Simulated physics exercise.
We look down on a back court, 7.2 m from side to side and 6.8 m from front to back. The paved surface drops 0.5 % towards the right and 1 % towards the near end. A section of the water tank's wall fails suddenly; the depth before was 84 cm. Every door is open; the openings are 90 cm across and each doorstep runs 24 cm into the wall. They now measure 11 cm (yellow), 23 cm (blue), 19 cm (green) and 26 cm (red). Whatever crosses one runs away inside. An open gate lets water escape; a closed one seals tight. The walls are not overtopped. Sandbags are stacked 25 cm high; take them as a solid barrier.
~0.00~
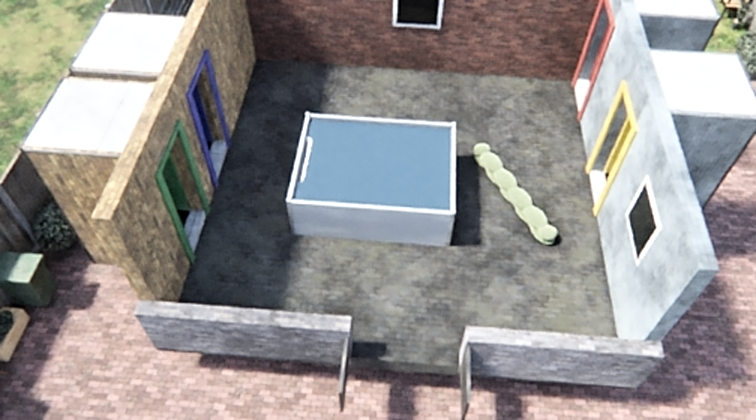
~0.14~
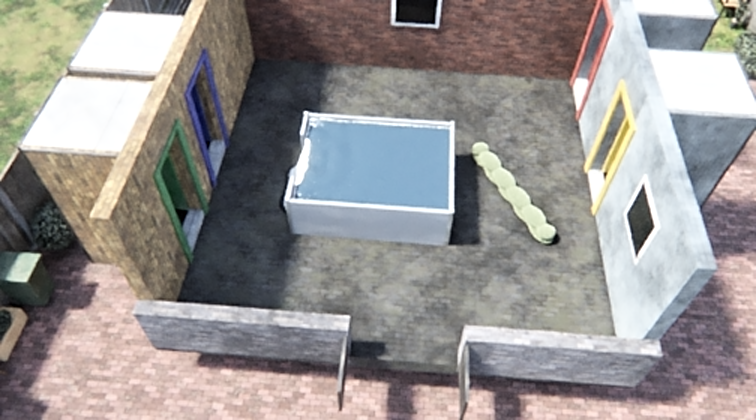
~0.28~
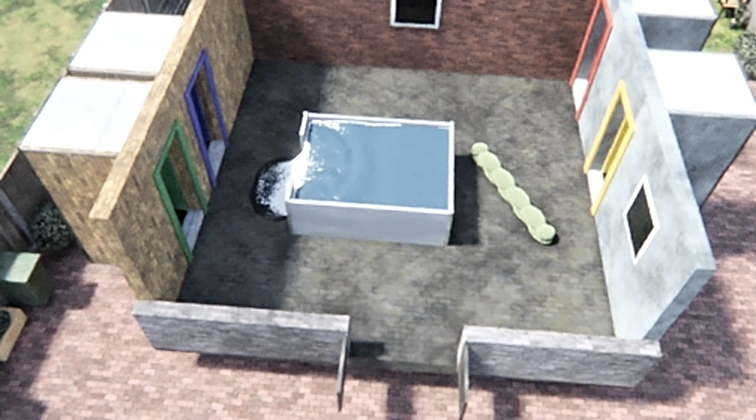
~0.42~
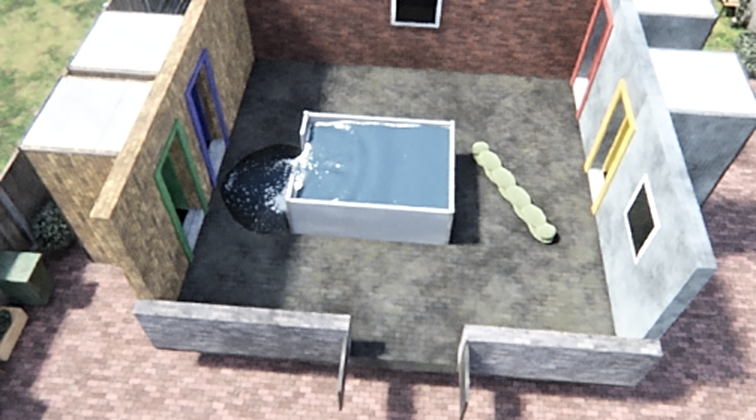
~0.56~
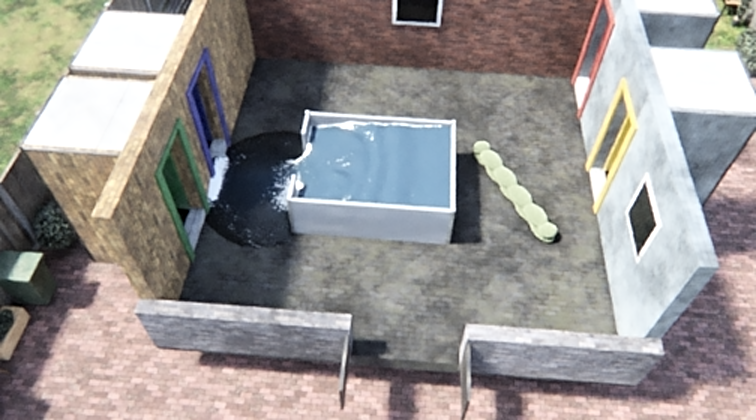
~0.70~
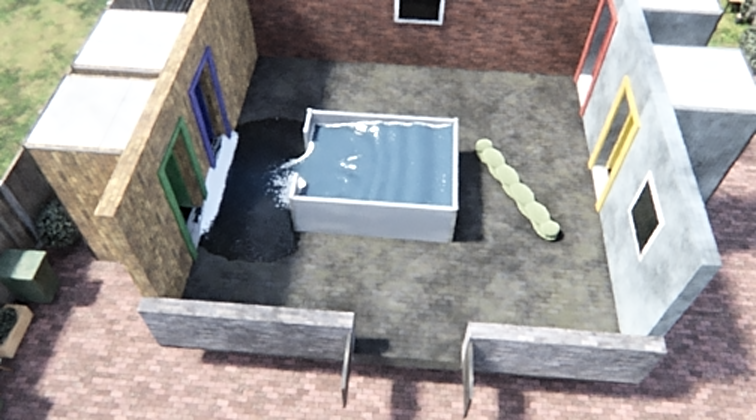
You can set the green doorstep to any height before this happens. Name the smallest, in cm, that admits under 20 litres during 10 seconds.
Some 28 cm above the ground.
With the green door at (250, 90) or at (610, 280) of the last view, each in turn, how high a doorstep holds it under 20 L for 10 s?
About 8.5 and 13.0 cm.
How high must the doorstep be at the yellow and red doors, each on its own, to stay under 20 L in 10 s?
About 9.5 cm at yellow and 8.5 cm at red.
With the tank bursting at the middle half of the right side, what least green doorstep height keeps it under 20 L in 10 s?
About 10.5 cm.
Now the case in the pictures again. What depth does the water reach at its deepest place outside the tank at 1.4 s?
Up to some 49 cm.
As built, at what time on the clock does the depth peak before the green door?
Around 1.8 s.
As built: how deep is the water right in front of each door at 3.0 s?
Depths in cm: Yellow 0, blue 35, green 25, red 0.
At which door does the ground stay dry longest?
Last comes the yellow one.
After 1.4 s water covers 15 % of the floor, deepest (49 cm) near (227, 188); 30 cm at the green door, 10 litres in over its 19 cm doorstep.
After 3.0 s water covers 35 % of the floor, deepest (37 cm) near (174, 324); 25 cm at the green door, 72 litres in over its 19 cm doorstep.
After 10.0 s water covers 95 % of the floor, deepest (19 cm) near (598, 254); 9 cm at the green door, 87 litres in over its 19 cm doorstep.
At the green door as built, the water arrived by 0.7 s and peaked near 31 cm at 1.8 s.
With a doorstep of 26 cm, 29 litres would have come in within the 10 s; with 30.5 cm, 12 litres. So under 20 litres takes about 28 cm.
